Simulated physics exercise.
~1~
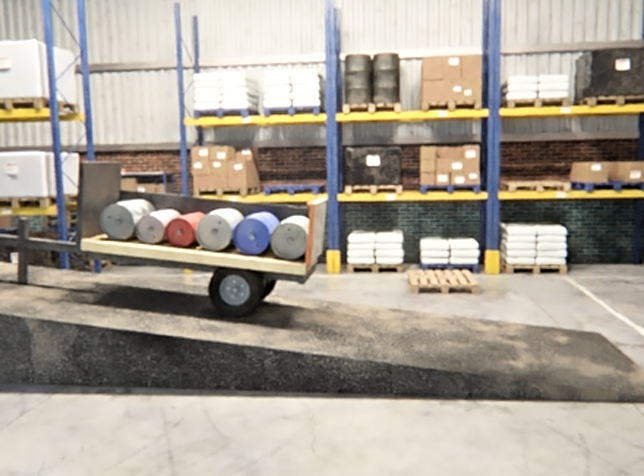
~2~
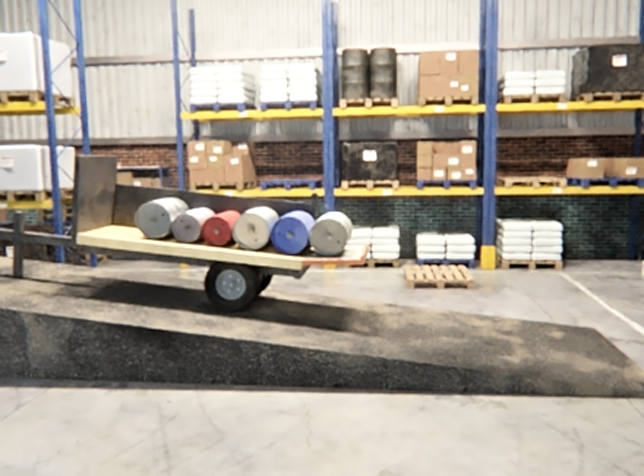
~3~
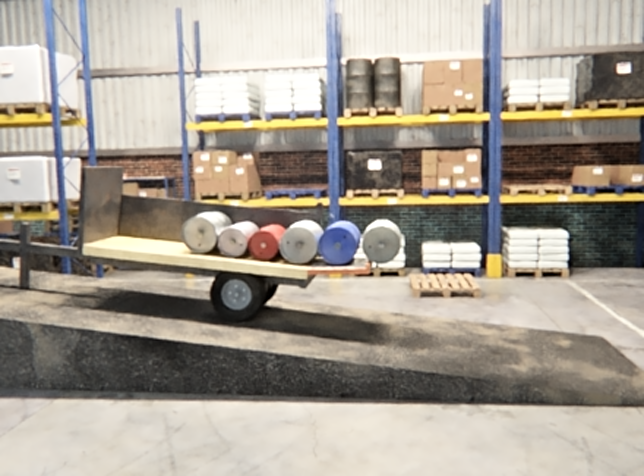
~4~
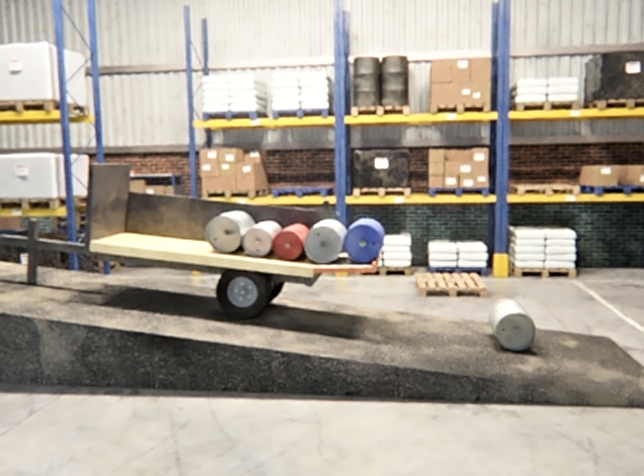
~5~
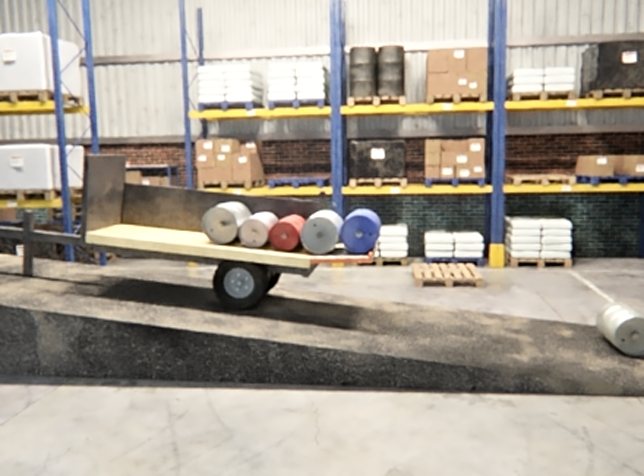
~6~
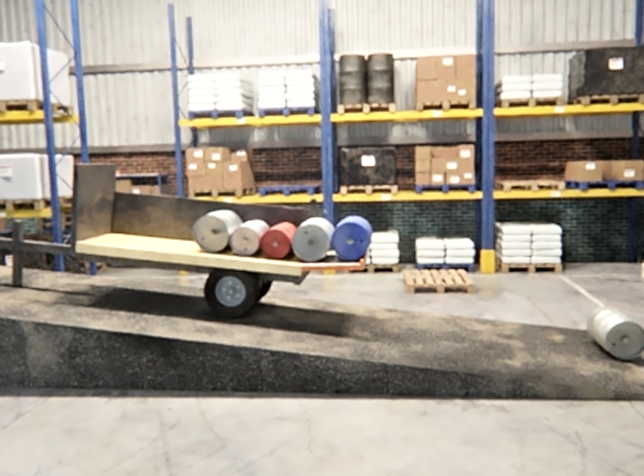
Six kegs in a row on a sloping trailer rolled right as its tailgate dropped, and the front grey one went over the end and down the ramp, while the blue one stopped on the lowered gate and the red stayed on the bed.
